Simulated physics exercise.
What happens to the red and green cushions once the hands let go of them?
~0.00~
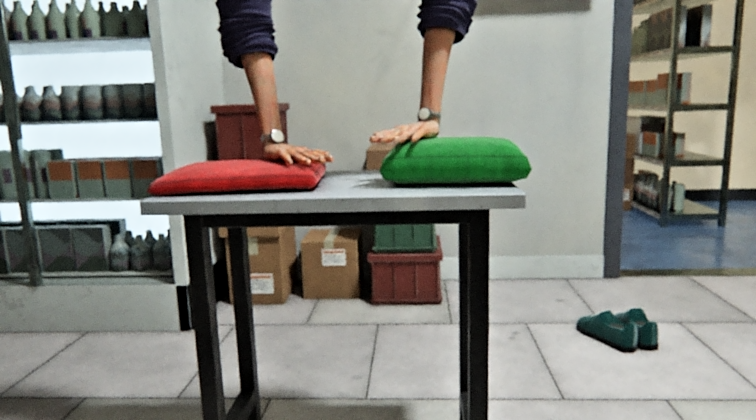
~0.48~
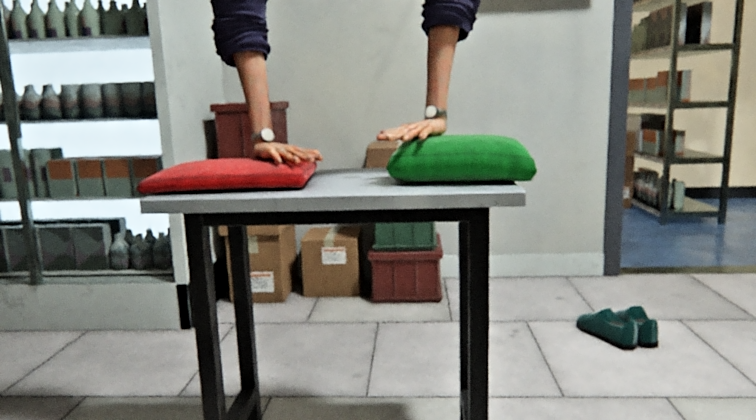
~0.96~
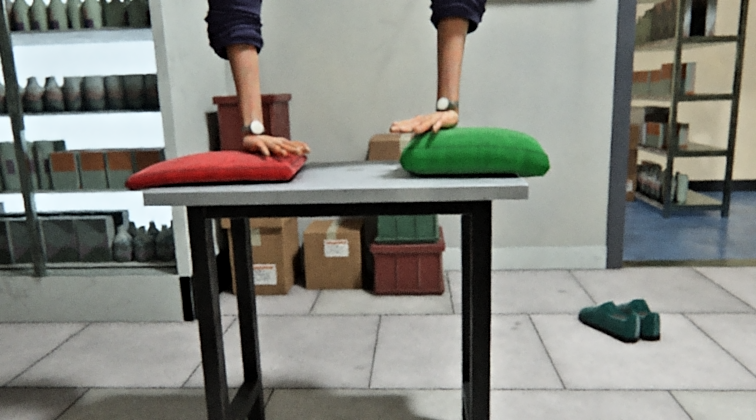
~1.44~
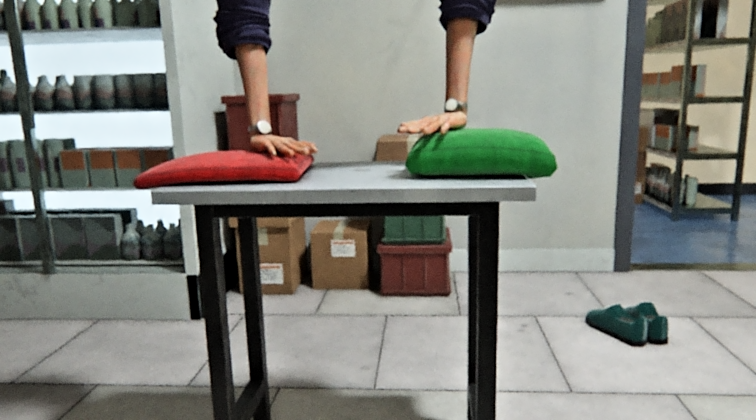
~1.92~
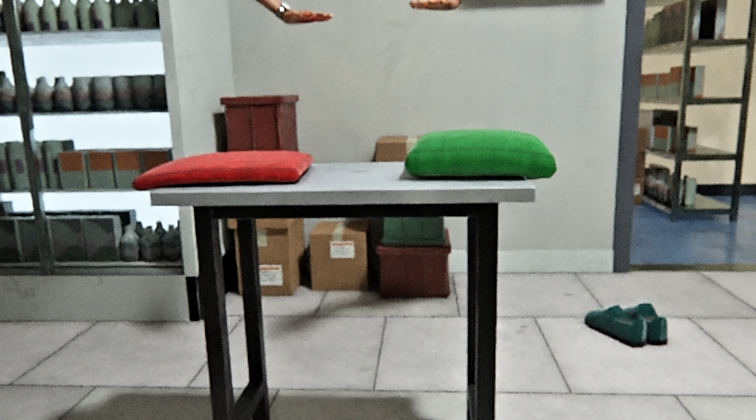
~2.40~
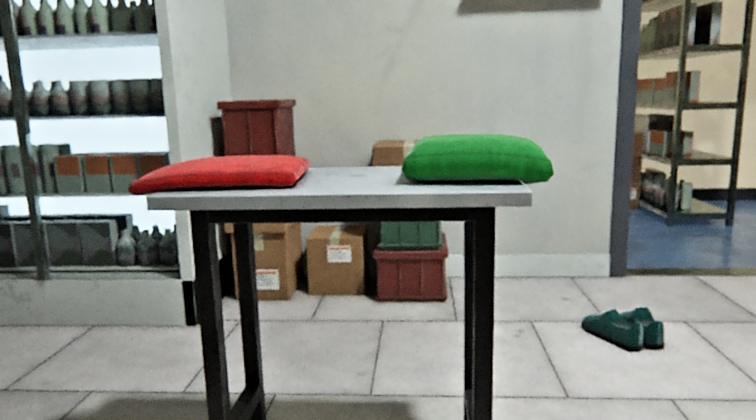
Both cushions stay on top of the table, the red one near the left end and the green one near the right end.
We see two hands slide a red cushion to the left and a green cushion to the right, out toward the ends of a gray table. The hands then let go and lift out of view, and both cushions stay resting on the tabletop.
